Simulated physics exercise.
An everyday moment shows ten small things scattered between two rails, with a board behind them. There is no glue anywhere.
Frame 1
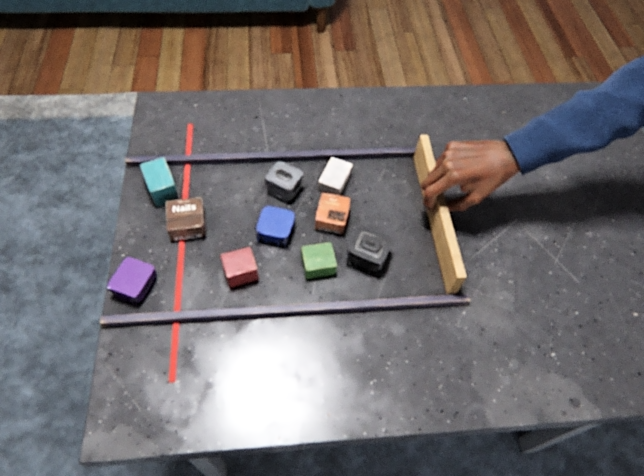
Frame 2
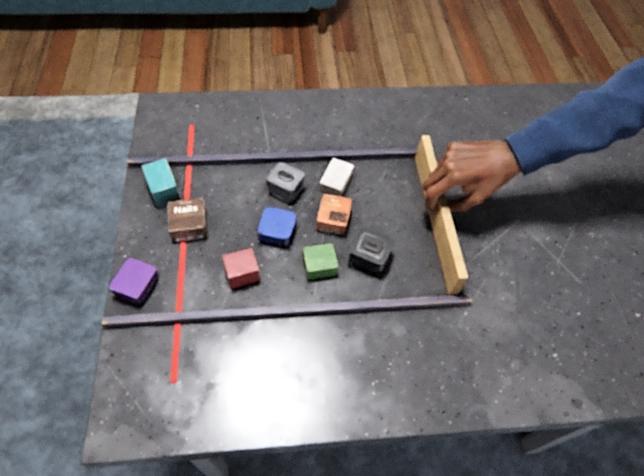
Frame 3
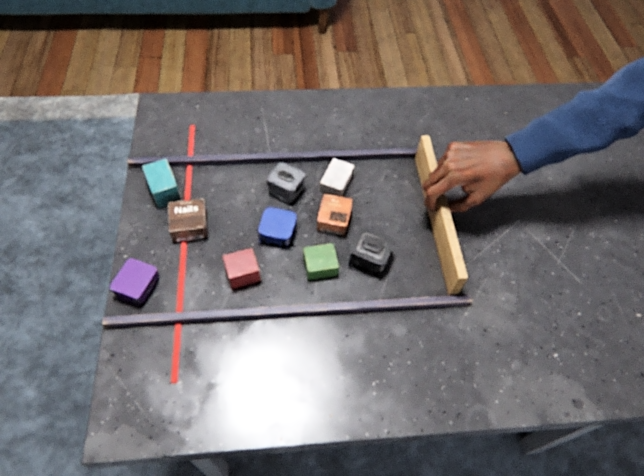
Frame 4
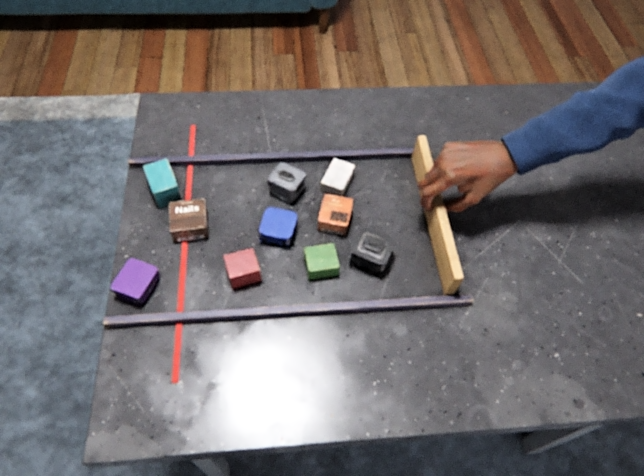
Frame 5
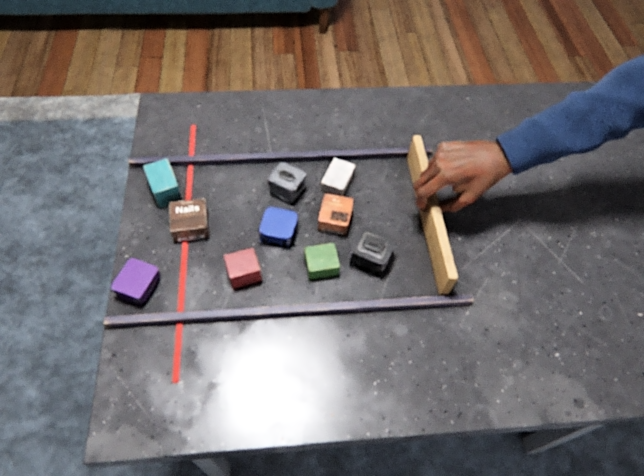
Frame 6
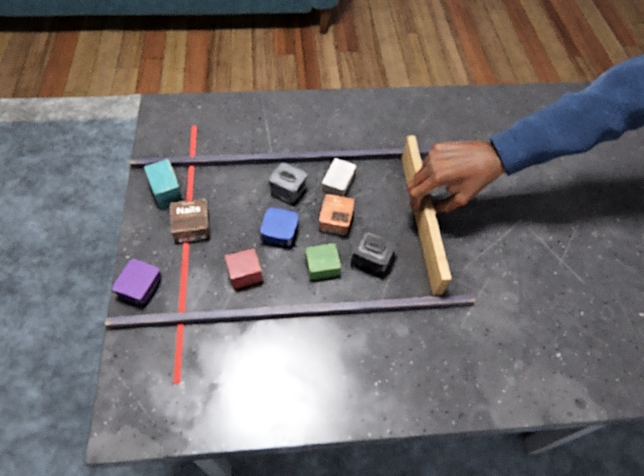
A wooden board, gripped by a hand in a blue sleeve, stands upright at the right end of two dark rails on a gray table, then slides slightly left. The ten small blocks and boxes scattered between the rails, some near a red tape line, stay in place, with a gap still separating them from the board.
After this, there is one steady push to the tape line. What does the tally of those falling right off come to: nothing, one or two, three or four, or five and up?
Well, what drops off the end works out to three or four of them.
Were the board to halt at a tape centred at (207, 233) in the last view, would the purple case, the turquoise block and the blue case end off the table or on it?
The purple case? It does not stay. The turquoise block? It is safe. The blue case? It is safe.
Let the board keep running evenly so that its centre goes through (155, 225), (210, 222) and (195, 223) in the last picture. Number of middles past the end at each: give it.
First 7, then 1, finally 3.
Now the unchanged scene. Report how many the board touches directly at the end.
The number is 3.
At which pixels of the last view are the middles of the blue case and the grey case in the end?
First object about (137, 240); second object about (147, 198).
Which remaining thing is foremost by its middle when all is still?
The foremost one is the turquoise block.
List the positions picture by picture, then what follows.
In the first picture, purple case (134, 281); turquoise block (160, 182); brown box (186, 219); board (437, 210); tape (183, 233).
In the second picture, turquoise block (162, 183); black case (371, 252).
In the third picture, brown box (188, 220); white block (337, 178).
In the fourth picture, purple case (137, 282); green block (321, 262).
In the fifth picture, turquoise block (163, 183); orange box (336, 214).
In the sixth picture, purple case (139, 283); turquoise block (164, 184); brown box (191, 221); board (424, 212); tape (187, 234).
Early on, none off yet; purple case at rest near (139, 283); turquoise block at rest near (164, 184); brown box at rest near (191, 221).
A while later, none off yet; purple case at rest near (136, 284); turquoise block at rest near (164, 184); brown box travelled a little near (177, 220).
Finally, the number that fall off is three or four; lost, red block, brown box and purple case.
